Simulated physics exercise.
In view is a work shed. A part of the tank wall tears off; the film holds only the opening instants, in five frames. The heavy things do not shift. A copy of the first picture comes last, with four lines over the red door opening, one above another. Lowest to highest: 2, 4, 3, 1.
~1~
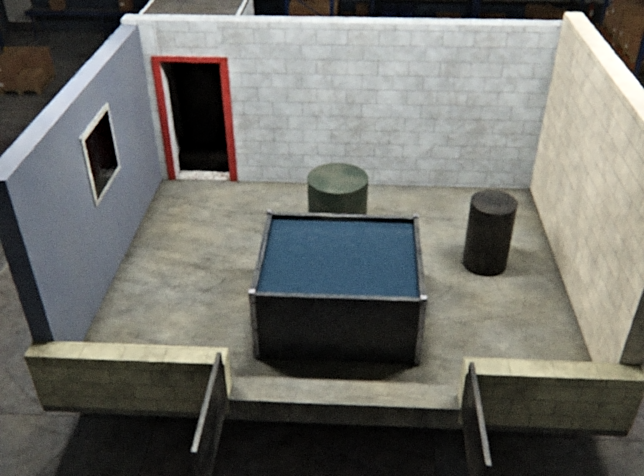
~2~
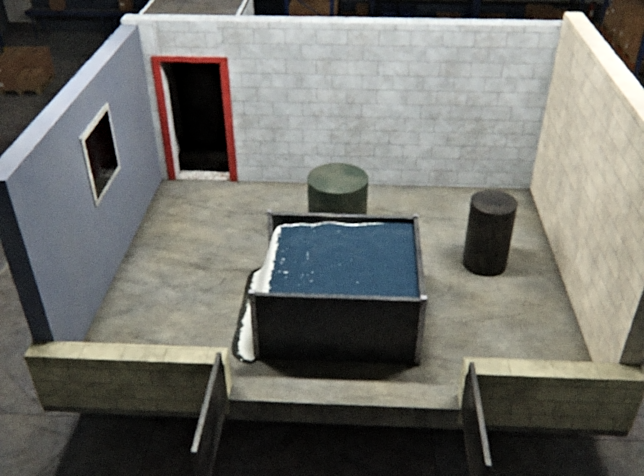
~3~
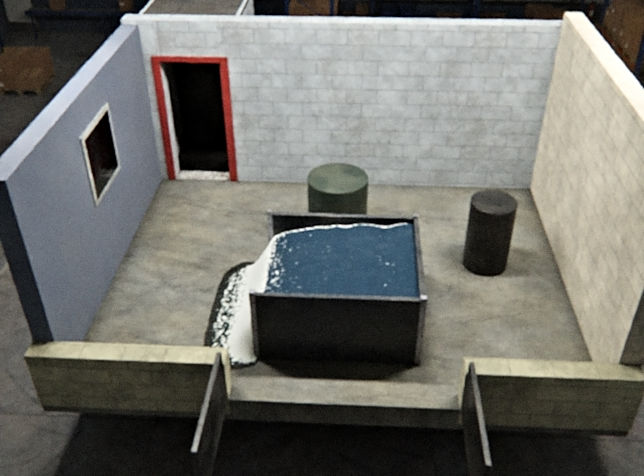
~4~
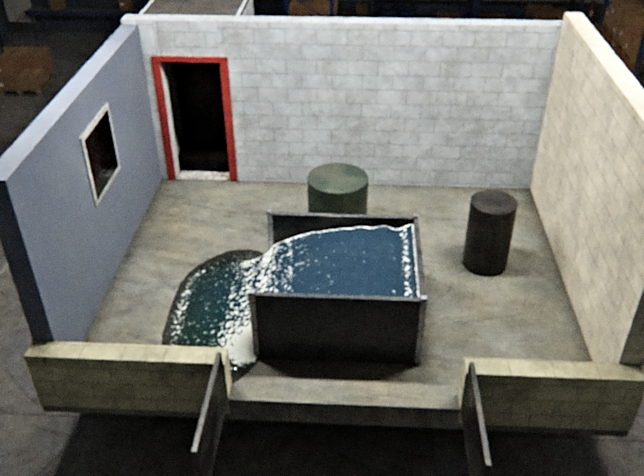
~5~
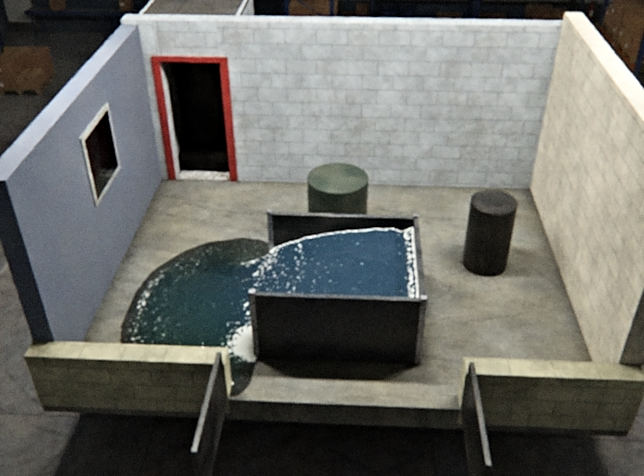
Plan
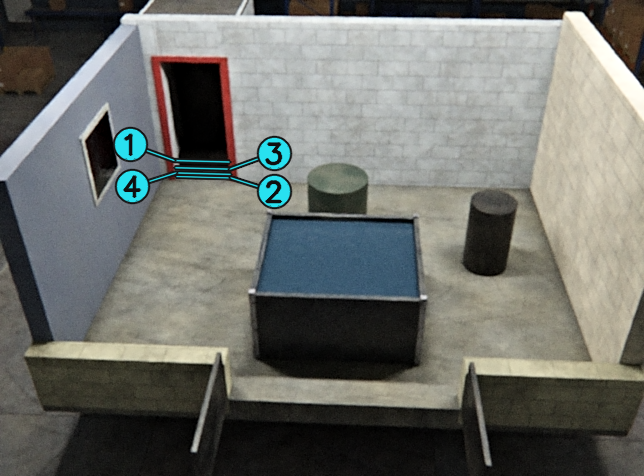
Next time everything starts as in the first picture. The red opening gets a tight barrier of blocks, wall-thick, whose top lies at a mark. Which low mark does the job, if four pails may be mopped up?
Height 1.
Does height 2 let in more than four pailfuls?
Yes, that goes wrong.
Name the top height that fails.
The answer is 3.
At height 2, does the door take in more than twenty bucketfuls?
Yes, clearly.
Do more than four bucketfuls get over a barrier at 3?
Yes.
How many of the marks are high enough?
One of the four.
On the marked copy, 1 at (201, 161); 2 at (203, 177); 3 at (202, 168); 4 at (203, 173); from the bottom up 2, 4, 3, 1.
Choosing 1, a bucket or two gets in.
Choosing 2, dozens of bucketfuls pour in.
Choosing 3, about 12 bucketfuls get in.
Choosing 4, dozens of bucketfuls pour in.
